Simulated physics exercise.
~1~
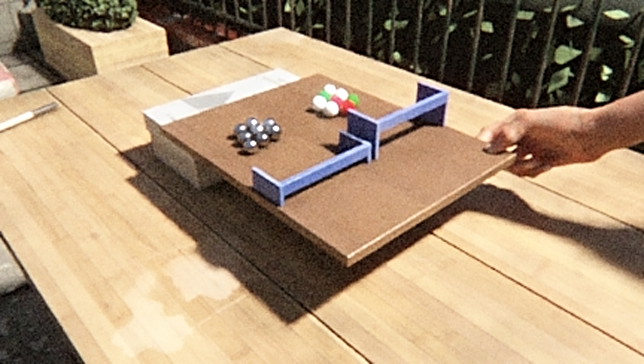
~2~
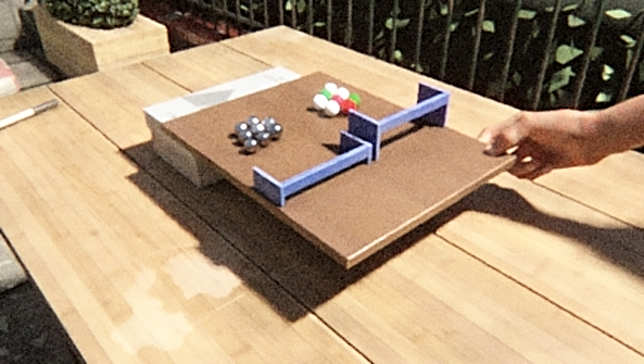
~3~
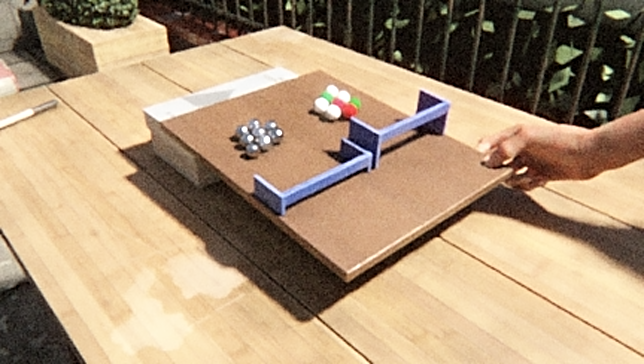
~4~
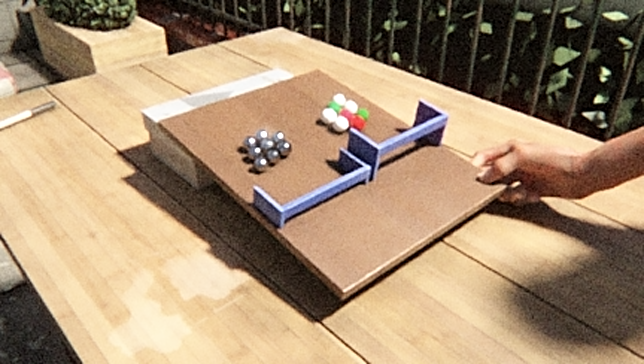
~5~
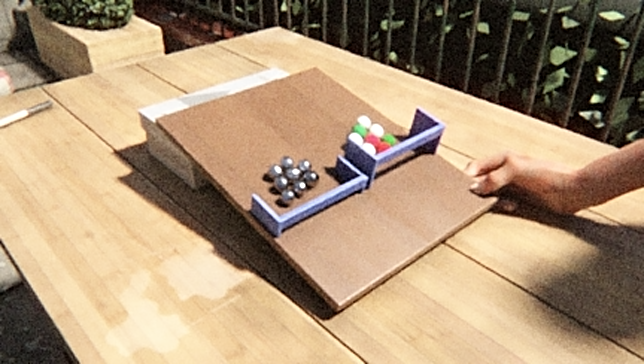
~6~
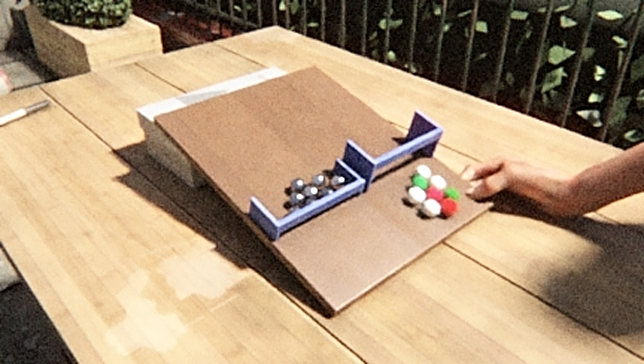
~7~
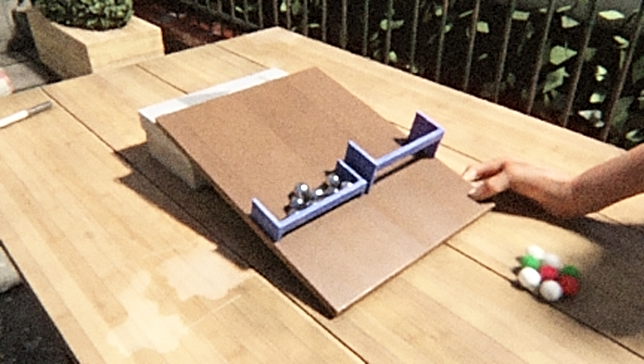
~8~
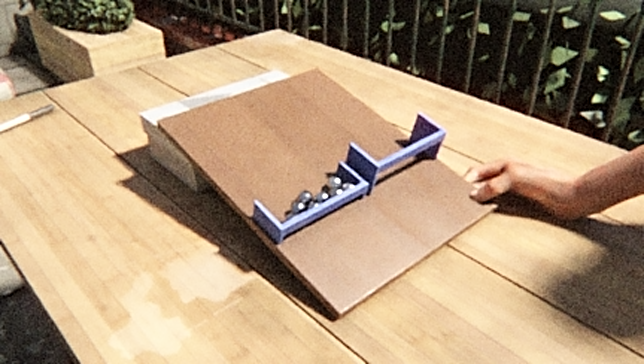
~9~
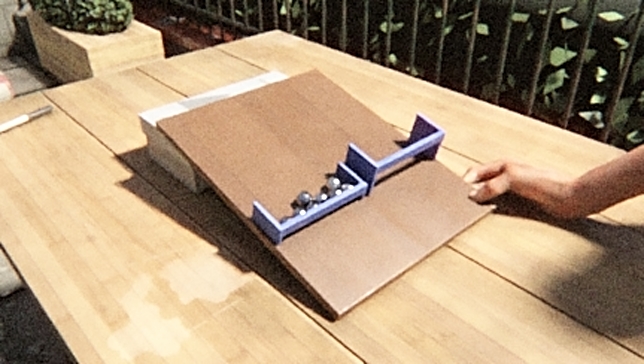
A brown board lies across a wooden outdoor table, seen from above at an angle by a slightly swaying camera, its far end propped on a pale block. Dark, shiny balls sit in a cluster on the nearer side, and white, red and green ones sit farther back, each group above a blue bar. A hand at the right lowers its end of the board, and both clusters roll down the slope. The dark balls stop and bunch against the nearer bar. The coloured ones pass beneath the other bar, roll onto the table and leave view, while the hand stays at the tilted board.
